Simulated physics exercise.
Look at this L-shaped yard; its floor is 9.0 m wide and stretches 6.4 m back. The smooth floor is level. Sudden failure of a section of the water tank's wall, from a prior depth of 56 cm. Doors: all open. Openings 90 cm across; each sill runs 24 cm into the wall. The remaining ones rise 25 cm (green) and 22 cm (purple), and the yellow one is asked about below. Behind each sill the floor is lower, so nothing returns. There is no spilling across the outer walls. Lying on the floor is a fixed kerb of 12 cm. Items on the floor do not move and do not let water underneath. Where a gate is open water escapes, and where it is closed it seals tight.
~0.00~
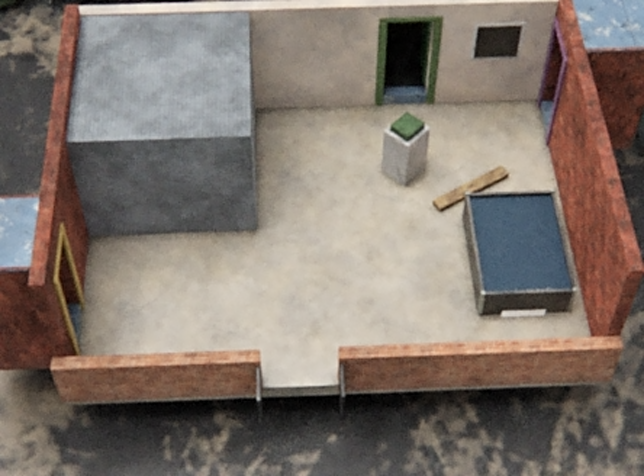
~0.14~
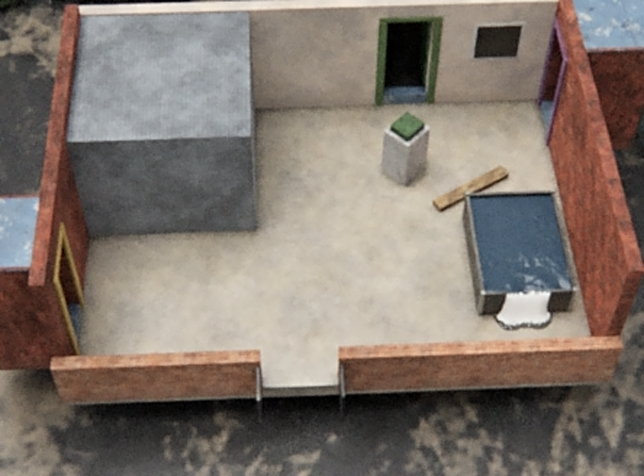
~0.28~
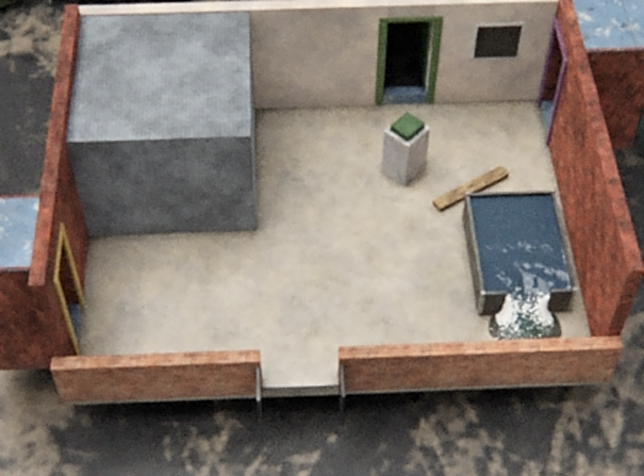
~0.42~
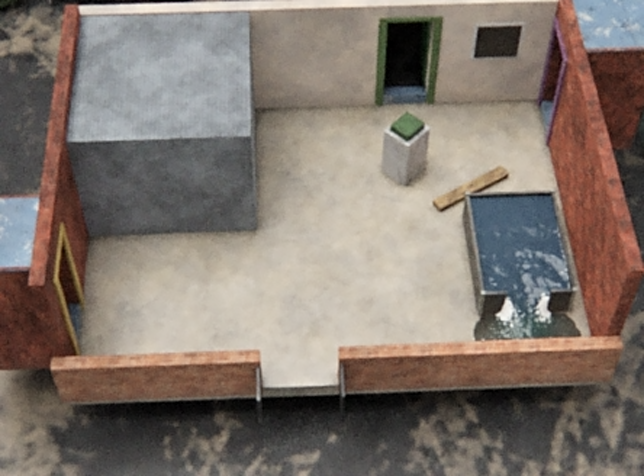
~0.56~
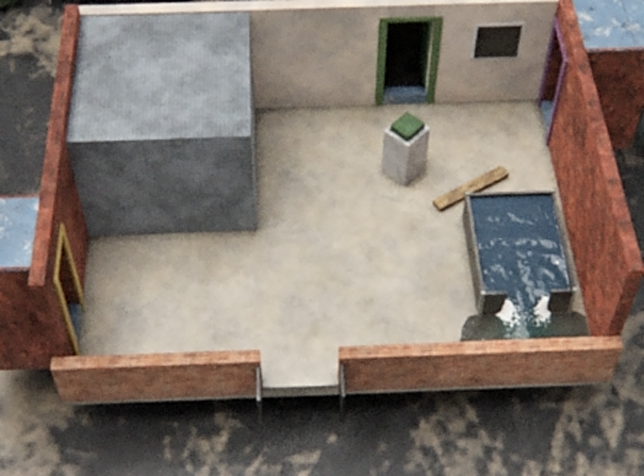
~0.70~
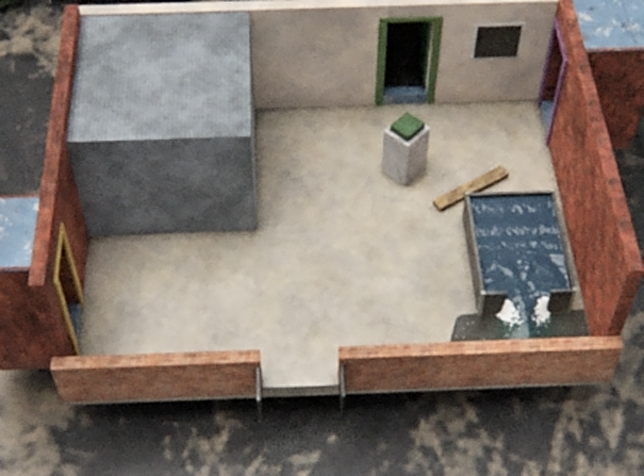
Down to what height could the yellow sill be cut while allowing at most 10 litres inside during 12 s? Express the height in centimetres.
It could go down to about 6 cm.
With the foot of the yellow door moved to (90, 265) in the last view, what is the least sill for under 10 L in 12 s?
Roughly 7.5 cm.
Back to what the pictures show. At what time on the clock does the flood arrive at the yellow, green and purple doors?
Arrival: Yellow 5.0 s, green 5.0 s, purple 3.0 s.
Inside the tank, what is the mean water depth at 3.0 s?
Averaged depth comes out at about 30 cm.
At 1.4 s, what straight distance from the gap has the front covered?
Roughly 2.8 m from the gap.
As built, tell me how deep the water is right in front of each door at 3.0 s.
Lab note, cm: Yellow 0; green 0; purple 1.
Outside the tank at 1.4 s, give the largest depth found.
Close to 44 centimetres.
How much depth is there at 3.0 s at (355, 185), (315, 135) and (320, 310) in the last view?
About 0, 0 and 3 cm respectively.
After 1.4 s water covers 10 % of the floor, deepest (44 cm) near (587, 363); it has not reached the yellow door.
After 3.0 s water covers 30 % of the floor, deepest (30 cm) near (587, 363); it has not reached the yellow door.
After 12.0 s water covers 85 % of the floor, deepest (10 cm) near (587, 363); 6 cm at the yellow door, 0 litres in over its 23 cm sill.
At the yellow door as built, the water arrived by 4.8 s and peaked near 10 cm at 5.4 s.
Run again over the same 12 s with other heights there, 26 litres in over 5 cm, 4 litres over 7 cm. The limit of 10 litres is kept from about 6 cm up.
